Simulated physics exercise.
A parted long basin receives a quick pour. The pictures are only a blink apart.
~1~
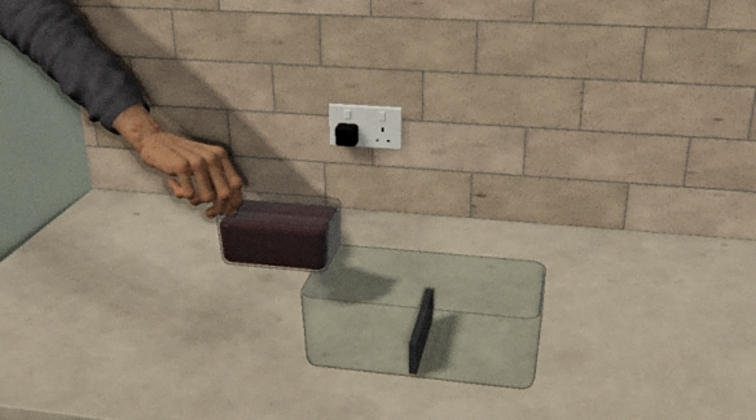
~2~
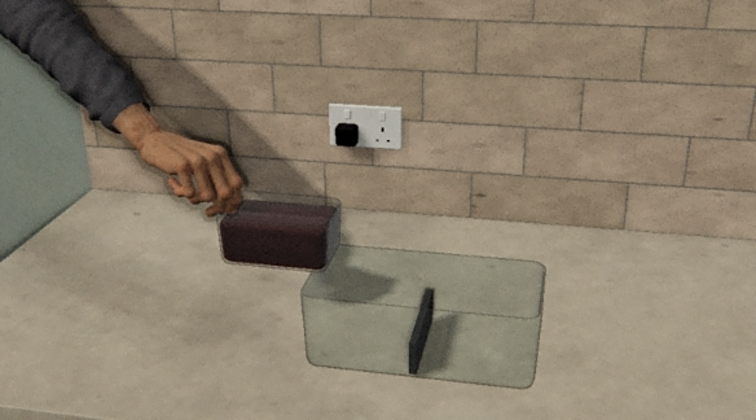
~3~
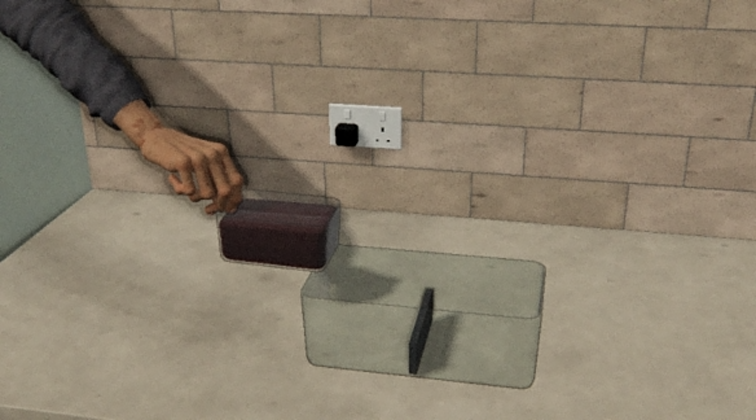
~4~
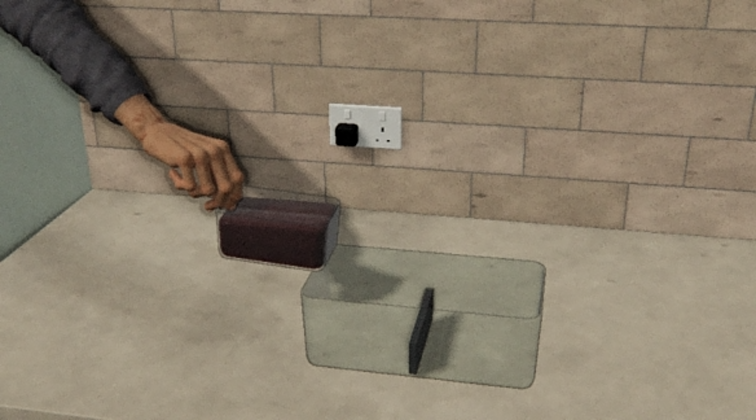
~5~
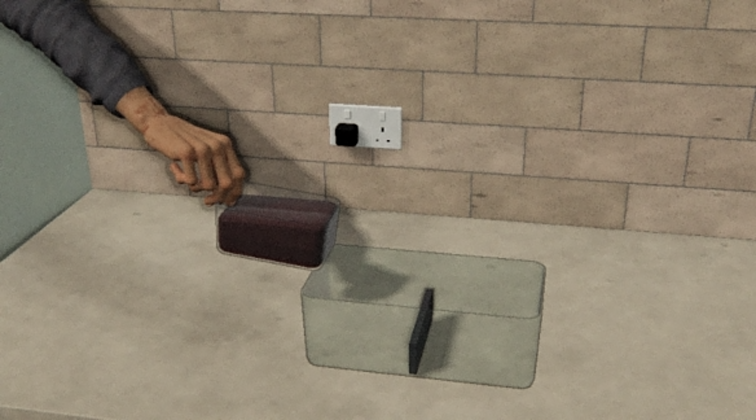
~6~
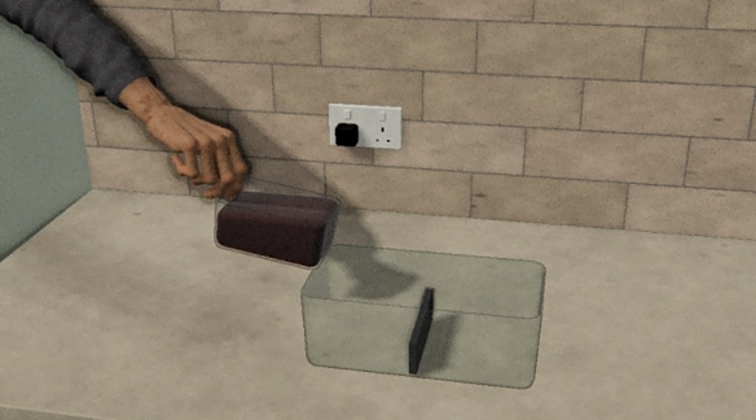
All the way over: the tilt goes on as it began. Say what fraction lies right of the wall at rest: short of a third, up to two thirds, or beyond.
Seems the share right of the wall never gets to a third.
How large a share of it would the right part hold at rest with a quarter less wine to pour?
It works out near 5 percent.
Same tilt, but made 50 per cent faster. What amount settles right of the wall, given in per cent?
About 45 per cent.
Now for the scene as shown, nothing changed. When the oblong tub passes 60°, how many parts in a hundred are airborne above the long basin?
Share out of both vessels: Approx. 30 %.
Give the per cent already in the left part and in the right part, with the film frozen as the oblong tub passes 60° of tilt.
On the left 10 per cent, on the right 0 per cent.
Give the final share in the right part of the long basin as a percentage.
That share comes out near 25 percent.
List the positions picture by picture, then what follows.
In the first picture, tilt 0°; pouring edge (334, 214); surface from (229, 210) to (334, 219); the long basin's rim runs from (314, 270) to (543, 291); the wall's top is at (422, 316).
In the second picture, tilt 0°; pouring edge (334, 214); surface from (229, 210) to (334, 218).
In the third picture, tilt 2°; pouring edge (334, 214); surface from (229, 209) to (334, 217).
In the fourth picture, tilt 3°; pouring edge (334, 214); surface from (229, 207) to (333, 215).
In the fifth picture, tilt 6°; pouring edge (334, 214); surface from (228, 205) to (333, 214).
In the sixth picture, tilt 9°; pouring edge (334, 214); surface from (227, 201) to (333, 211).
A moment on, the oblong tub is tipped part way and 58 per cent is still to pour, 11 is left of the wall and 0 right of it.
Next, the oblong tub is tipped on its side and 11 per cent is still to pour, 54 is left of the wall and 25 right of it.
Then the oblong tub is tipped on its side and 2 per cent is still to pour, 71 is left of the wall and 25 right of it.
Later the oblong tub is tipped on its side and 0 per cent is still to pour, 74 is left of the wall and 25 right of it.
At rest 74 per cent lies left of the wall, 25 right of it and 1 outside.
